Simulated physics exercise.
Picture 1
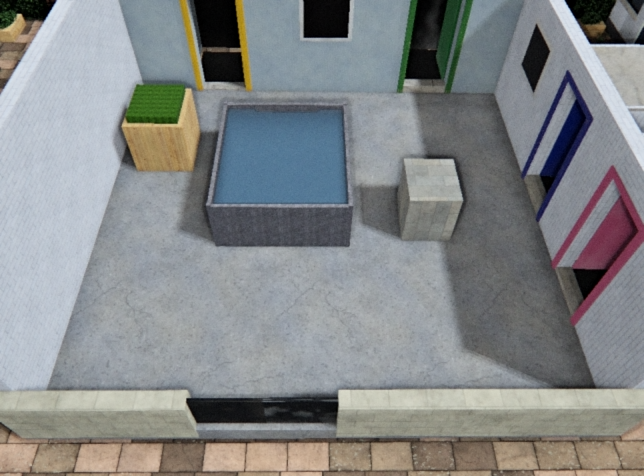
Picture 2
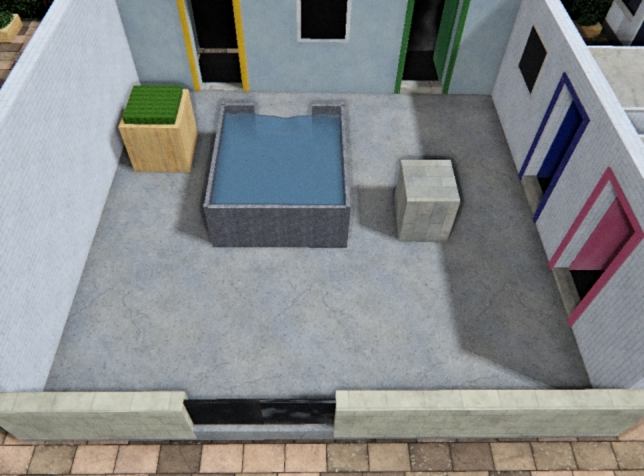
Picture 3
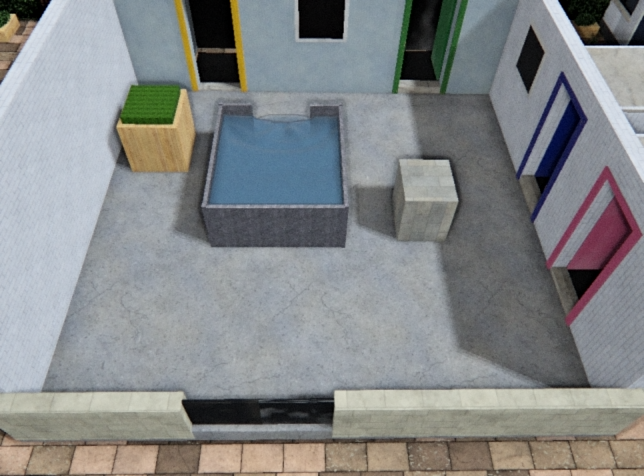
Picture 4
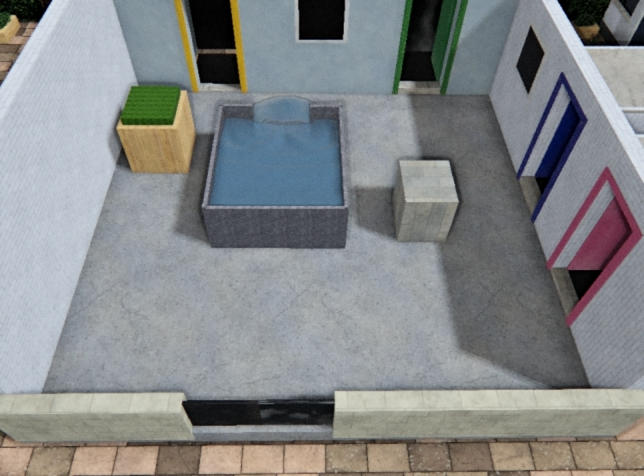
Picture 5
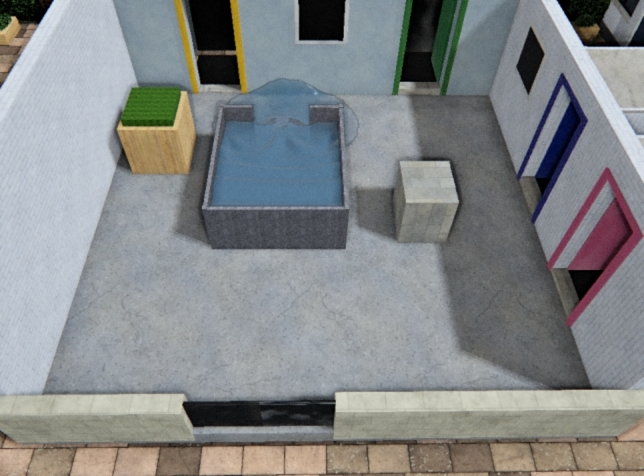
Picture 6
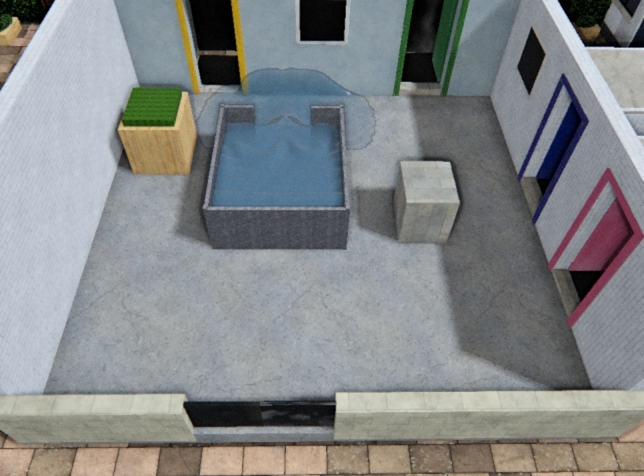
In a walled court, a tank's far side opens and water spreads out behind it.
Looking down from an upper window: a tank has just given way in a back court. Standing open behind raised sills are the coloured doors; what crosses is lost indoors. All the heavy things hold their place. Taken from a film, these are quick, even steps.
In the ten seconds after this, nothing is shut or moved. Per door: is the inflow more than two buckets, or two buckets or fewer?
As I see it, the blue door does not go over two buckets. The pink door does not go over two buckets. The green door does not go over two buckets. The yellow door goes over two buckets.
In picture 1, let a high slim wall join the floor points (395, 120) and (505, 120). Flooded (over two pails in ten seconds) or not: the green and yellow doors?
Well, the green door crosses the line, while the yellow door crosses the line.
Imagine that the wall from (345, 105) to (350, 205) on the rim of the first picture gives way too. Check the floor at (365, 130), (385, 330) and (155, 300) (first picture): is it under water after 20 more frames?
Submerged, submerged, unwetted.
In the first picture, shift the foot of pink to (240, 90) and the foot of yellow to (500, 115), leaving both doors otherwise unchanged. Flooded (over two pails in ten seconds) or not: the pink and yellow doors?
Taking them in turn, the pink door crosses the limit and the yellow door crosses the limit.
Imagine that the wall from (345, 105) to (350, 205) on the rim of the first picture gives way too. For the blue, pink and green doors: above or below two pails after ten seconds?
The blue door exceeds the limit, the pink door exceeds the limit and the green door exceeds the limit.
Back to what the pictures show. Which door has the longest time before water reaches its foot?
It is the pink-painted one.
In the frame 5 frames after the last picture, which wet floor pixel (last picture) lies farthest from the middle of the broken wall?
The front's farthest point is close to (458, 101).
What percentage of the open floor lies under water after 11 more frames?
Close to 25 in a hundred, I think.
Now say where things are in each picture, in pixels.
The first frame shows the water tank at (283, 154) is whole and still.
In the second frame, the front is at a hidden place, out from the gap on the water tank's far side.
In the third frame, the front is at a hidden place, out from the gap on the water tank's far side.
In the fourth frame, the front is at (295, 98), out from the gap on the water tank's far side.
In the fifth frame, water pours out on the water tank's far side and has run to (330, 96).
In the sixth frame, water pours out on the water tank's far side and has run to (229, 87).
A moment on, water covers 15 % of the floor; the blue door not reached, the pink door not reached, the green door wet at the sill, nothing in, the yellow door over two buckets in.
Next, water covers 25 % of the floor; the blue door not reached, the pink door not reached, the green door wet at the sill, nothing in, the yellow door far over two buckets in.
Then, water covers 45 % of the floor; the blue door wet at the sill, nothing in, the pink door wet at the sill, nothing in, the green door wet at the sill, nothing in, the yellow door far over two buckets in.
Later, water covers 80 % of the floor; the blue door wet at the sill, nothing in, the pink door wet at the sill, nothing in, the green door wet at the sill, nothing in, the yellow door far over two buckets in.
In the end, water covers 100 % of the floor; the blue door wet at the sill, nothing in, the pink door under two buckets in, the green door wet at the sill, nothing in, the yellow door far over two buckets in.
